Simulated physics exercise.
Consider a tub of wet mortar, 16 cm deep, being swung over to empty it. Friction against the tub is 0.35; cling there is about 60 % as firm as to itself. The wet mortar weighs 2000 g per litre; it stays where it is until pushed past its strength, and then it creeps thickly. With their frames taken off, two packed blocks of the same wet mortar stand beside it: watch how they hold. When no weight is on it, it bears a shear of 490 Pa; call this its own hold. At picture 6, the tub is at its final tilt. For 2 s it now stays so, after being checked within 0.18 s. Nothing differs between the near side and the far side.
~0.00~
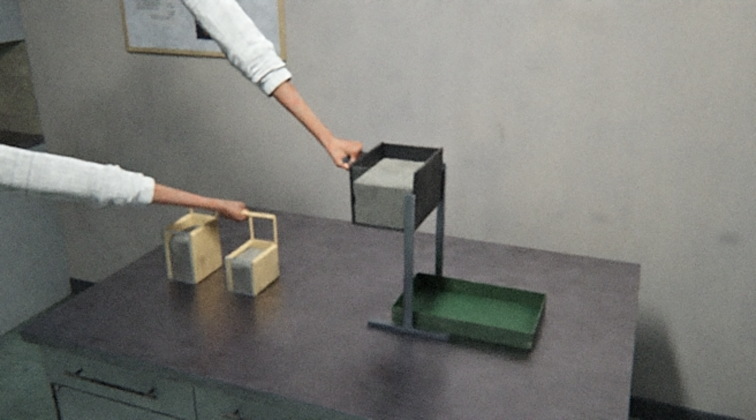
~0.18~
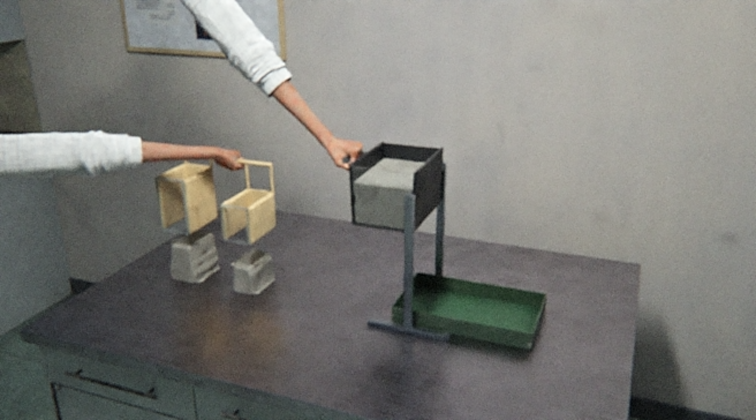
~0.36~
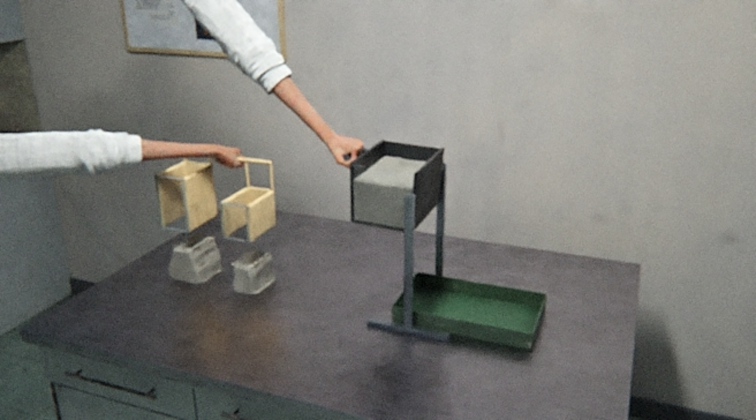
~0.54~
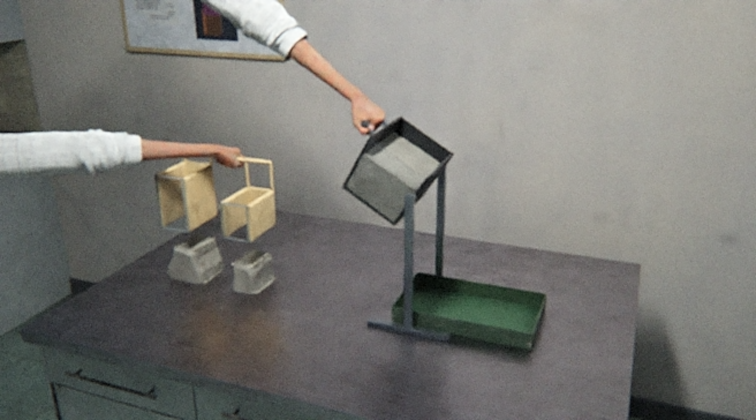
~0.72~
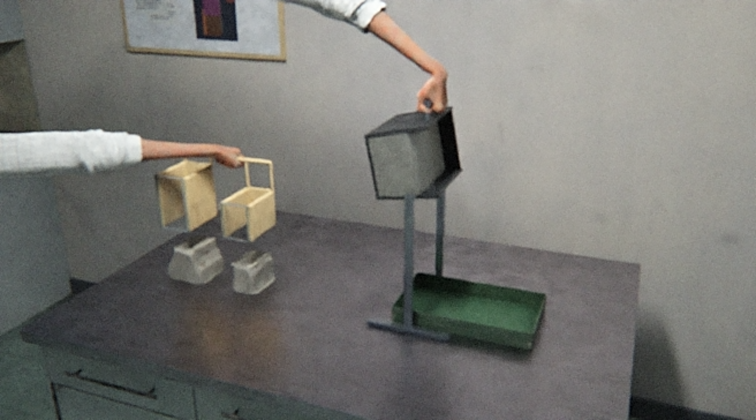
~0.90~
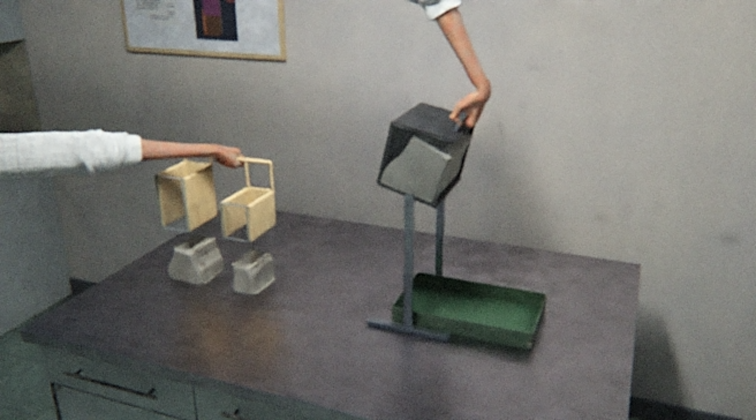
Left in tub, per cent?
34 %.
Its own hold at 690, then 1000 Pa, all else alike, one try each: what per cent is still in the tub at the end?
In order: Around 40 % and around 16 %.
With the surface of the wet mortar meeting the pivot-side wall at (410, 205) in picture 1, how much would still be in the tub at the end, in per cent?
It would come to roughly 45 percent.
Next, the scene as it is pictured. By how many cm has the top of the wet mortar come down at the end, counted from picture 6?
About 10 cm.
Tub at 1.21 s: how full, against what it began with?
Around 40 per cent.
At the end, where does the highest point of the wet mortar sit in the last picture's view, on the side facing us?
On the near face, the top ends up close to (387, 171).
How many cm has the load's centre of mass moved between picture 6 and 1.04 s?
I'd estimate roughly 7 centimetres.
By 1.04 s, the tub is at 103 degrees and holds 59 %.
By 1.21 s, the tub is at 103 degrees and holds 38 %.
By 1.38 s, the tub is at 103 degrees and holds 34 %.
By 1.55 s, the tub is at 103 degrees and holds 34 %.
By 2.90 s, at the end, the tub is at 103 degrees and holds 34 %.
